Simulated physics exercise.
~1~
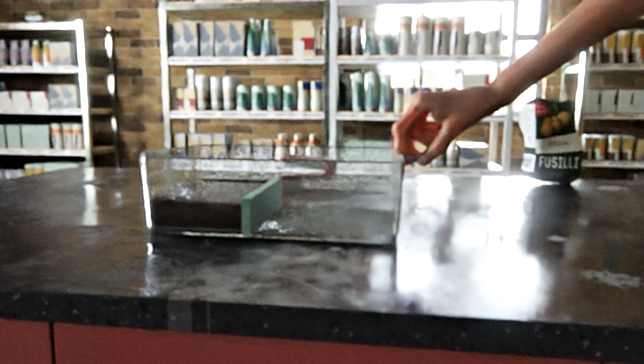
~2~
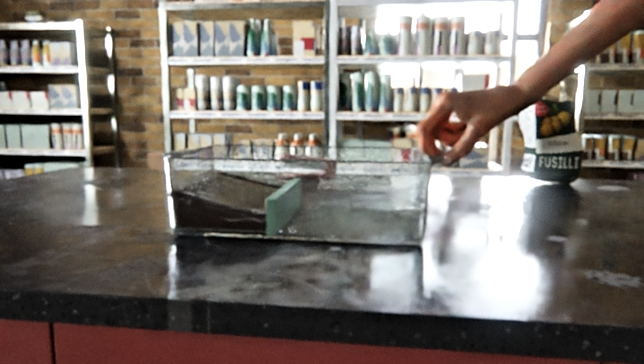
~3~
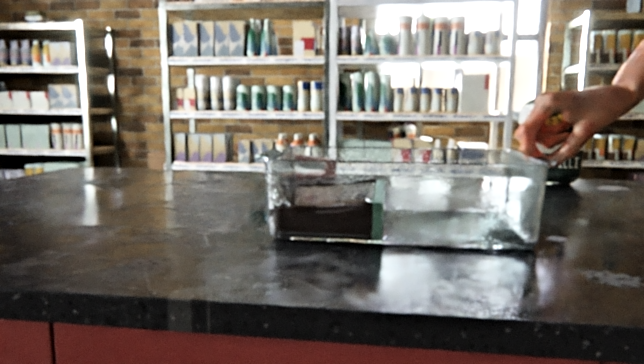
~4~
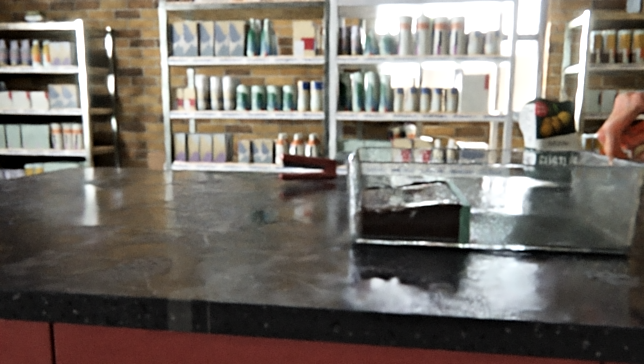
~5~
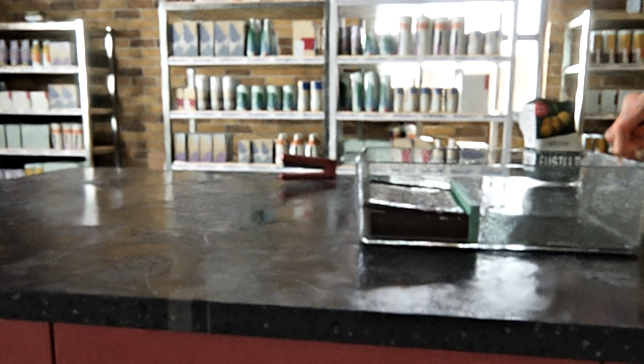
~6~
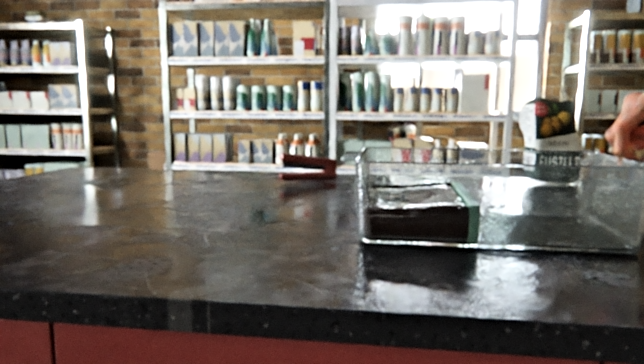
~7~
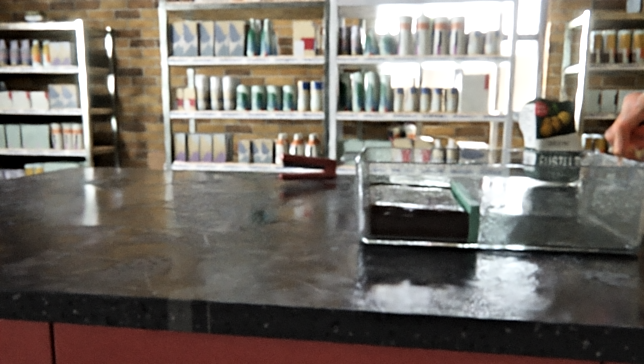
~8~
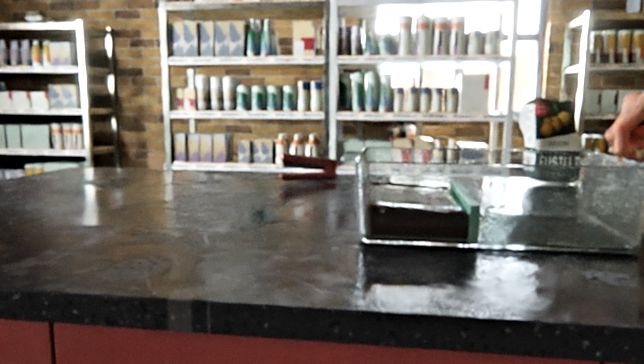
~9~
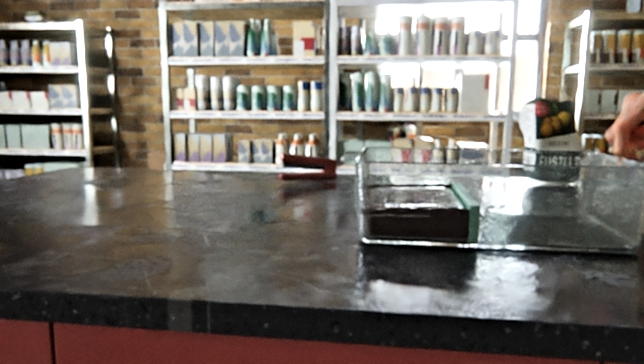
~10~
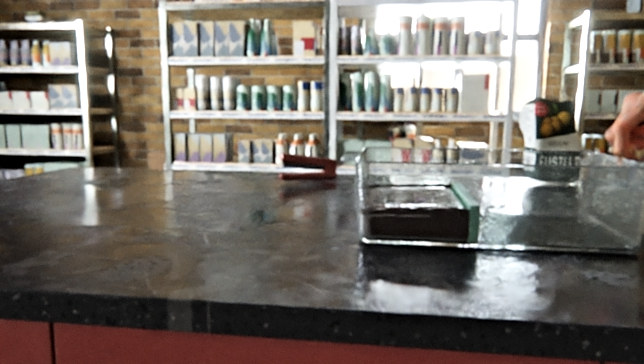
On a dark counter in front of stocked shelves, a hand pulled a divided glass tub to the right, its dark coffee tilting and sloshing in the left half, then the tub stopped and the coffee settled, still almost all left of the divider.
